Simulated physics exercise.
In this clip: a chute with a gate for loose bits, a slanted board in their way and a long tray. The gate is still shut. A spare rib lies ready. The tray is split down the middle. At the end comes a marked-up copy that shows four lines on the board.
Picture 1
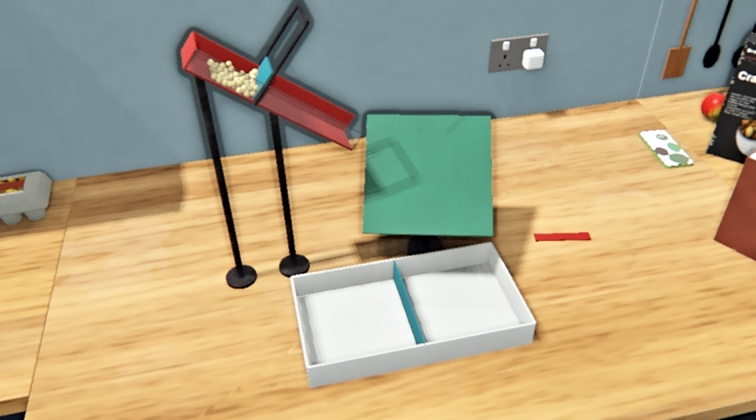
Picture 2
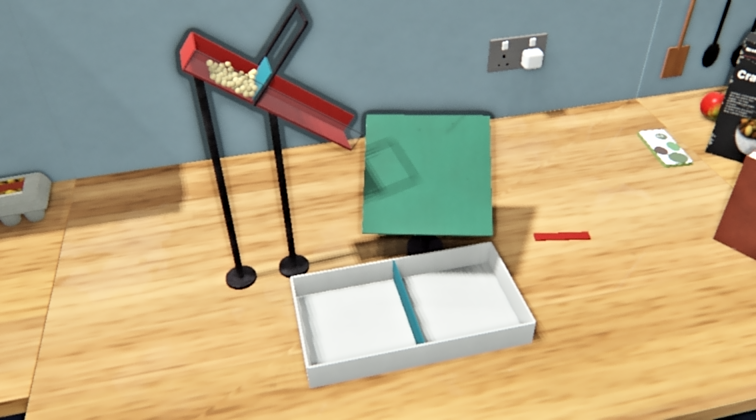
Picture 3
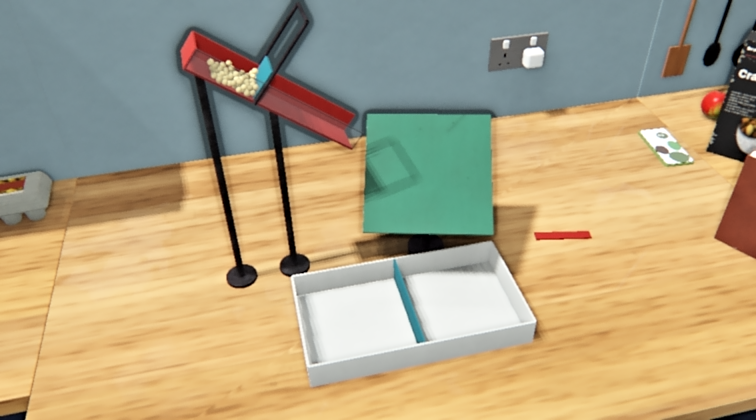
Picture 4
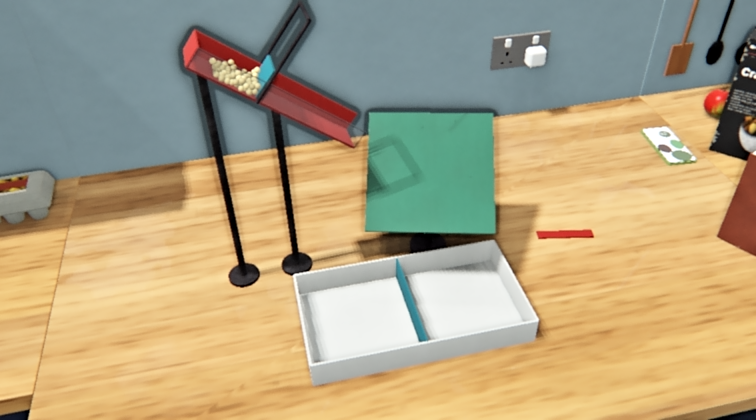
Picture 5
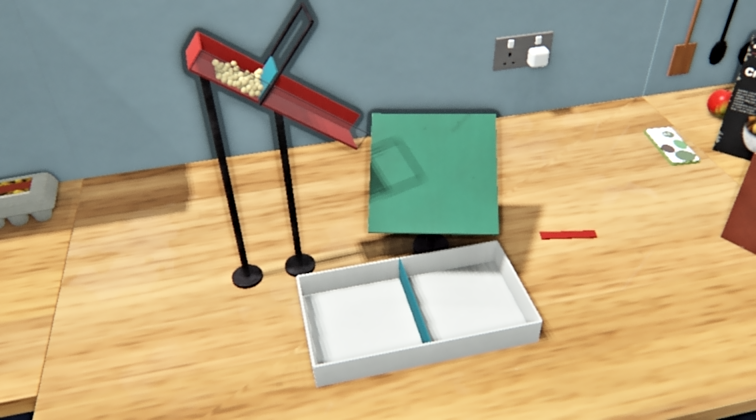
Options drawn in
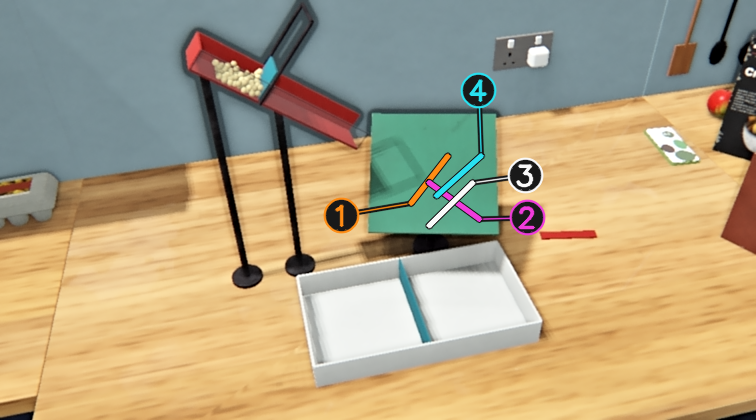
Only the view itself moves, drifting very slightly while everything on the wooden worktop stays put. Pale beans sit behind a closed gate in a sloping red chute on black stands, left of a tilted green board. The divided white tray in front remains empty, and a red strip lies untouched to the right.
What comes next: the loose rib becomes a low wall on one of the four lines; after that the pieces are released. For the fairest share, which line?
Line 3.
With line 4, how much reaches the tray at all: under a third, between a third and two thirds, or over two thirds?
It is over two thirds.
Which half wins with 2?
The right half.
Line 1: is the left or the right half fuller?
More lands on the left.
On the marked copy, line 1 from (447, 156) to (411, 203); line 2 from (428, 182) to (479, 219); line 3 from (472, 182) to (429, 225); line 4 from (481, 155) to (436, 195).
For line 1, of what is caught, most in the left half, a small part in the right.
For line 2, of what is caught, a small part in the left half, most in the right.
For line 3, of what is caught, about two thirds in the left half, about a third in the right.
For line 4, of what is caught, a small part in the left half, most in the right.
